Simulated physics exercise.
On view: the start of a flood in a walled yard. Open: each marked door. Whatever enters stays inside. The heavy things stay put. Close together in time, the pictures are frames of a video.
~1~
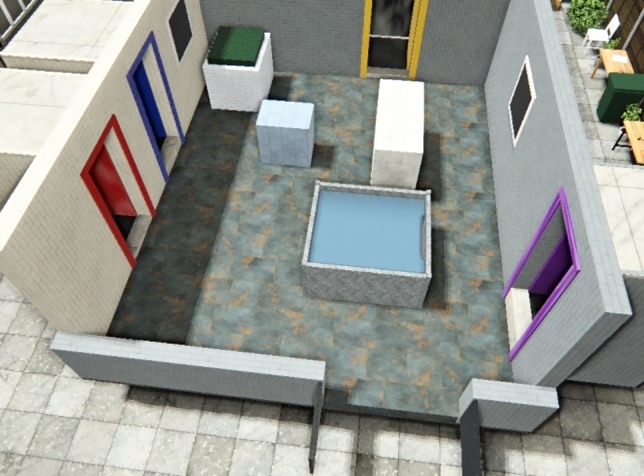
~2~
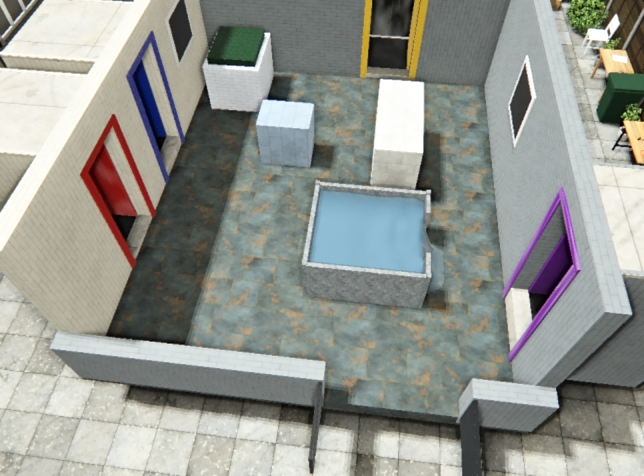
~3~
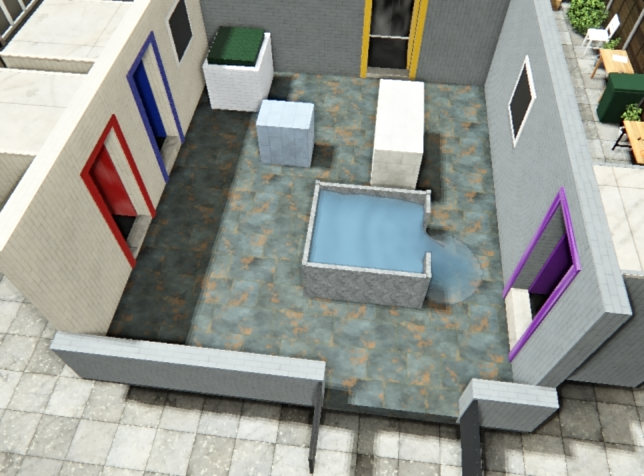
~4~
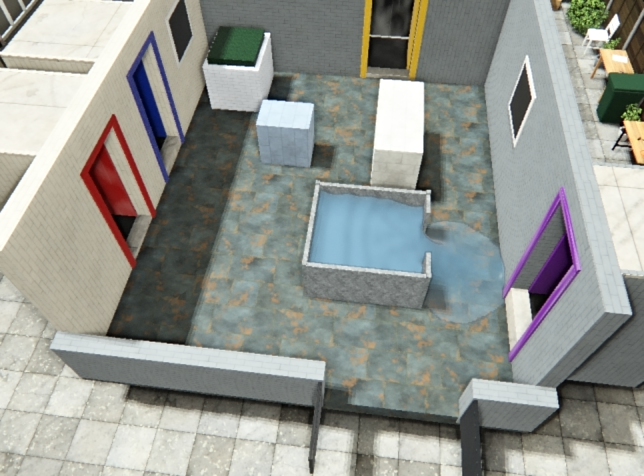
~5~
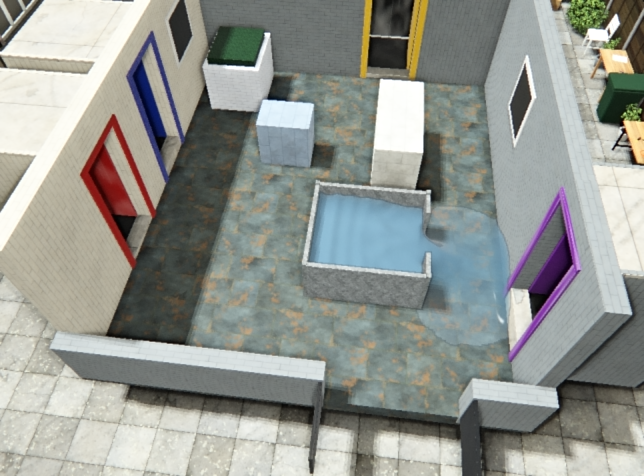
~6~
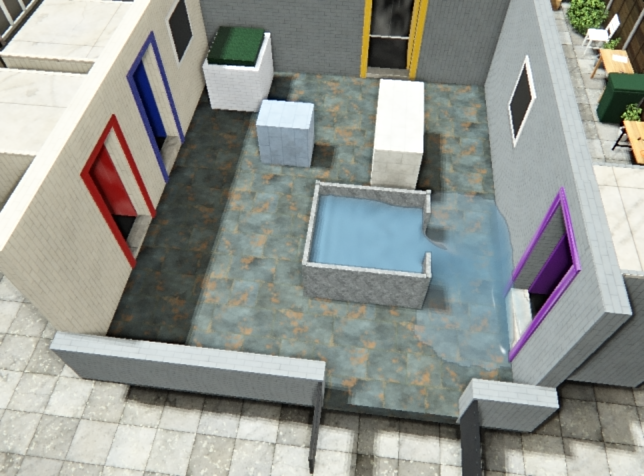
Water sits still in a stone-walled tank in a walled yard, then begins pouring through a gap in the tank's right side. It fans out across the tiled floor toward the purple-framed opening, reaches the right wall and spreads along it toward the viewer, while the level in the tank drops.
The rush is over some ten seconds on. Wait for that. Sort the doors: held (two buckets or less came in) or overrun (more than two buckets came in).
Sorted: Red door held, purple door held, blue door held, yellow door held.
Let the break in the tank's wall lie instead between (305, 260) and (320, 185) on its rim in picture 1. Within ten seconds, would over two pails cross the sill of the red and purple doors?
Note - red door: Past the mark, purple door: Short of the mark.
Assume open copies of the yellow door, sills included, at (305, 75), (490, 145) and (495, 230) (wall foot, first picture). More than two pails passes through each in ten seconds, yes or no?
Stays below the line; stays below the line; crosses the line.
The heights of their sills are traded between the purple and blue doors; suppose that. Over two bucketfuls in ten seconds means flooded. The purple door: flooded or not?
My call is that purple breaks the threshold.
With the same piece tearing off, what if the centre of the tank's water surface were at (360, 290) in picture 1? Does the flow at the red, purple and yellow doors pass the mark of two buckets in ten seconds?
Taking the doors in order, the red door remains below, the purple door crosses the line and the yellow door remains below.
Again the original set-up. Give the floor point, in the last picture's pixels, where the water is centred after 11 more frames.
I'd point to (418, 256).
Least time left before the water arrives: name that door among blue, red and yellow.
Looks like the yellow one.
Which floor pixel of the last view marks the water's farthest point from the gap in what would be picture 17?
Somewhere near (483, 86).
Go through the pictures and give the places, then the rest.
The tank at (369, 230) is whole and still, in the first picture.
Water pours out at (421, 253) and has run to (432, 288), in the second picture.
Water pours out at (420, 255) and has run to (475, 282), in the third picture.
The front is at (503, 295), out from the gap at (420, 255), in the fourth picture.
Water pours out at (420, 255) and has run to (507, 331), in the fifth picture.
The front is at (510, 362), out from the gap at (420, 255), in the sixth picture.
A moment on, water covers 15 % of the floor; the red door not reached, the purple door under two buckets in, the blue door not reached, the yellow door not reached.
Next, water covers 30 % of the floor; the red door not reached, the purple door under two buckets in, the blue door not reached, the yellow door not reached.
Then, water covers 45 % of the floor; the red door not reached, the purple door under two buckets in, the blue door not reached, the yellow door under two buckets in.
Later, water covers 70 % of the floor; the red door wet at the sill, nothing in, the purple door under two buckets in, the blue door not reached, the yellow door under two buckets in.
In the end, water covers 95 % of the floor; the red door wet at the sill, nothing in, the purple door under two buckets in, the blue door wet at the sill, nothing in, the yellow door under two buckets in.
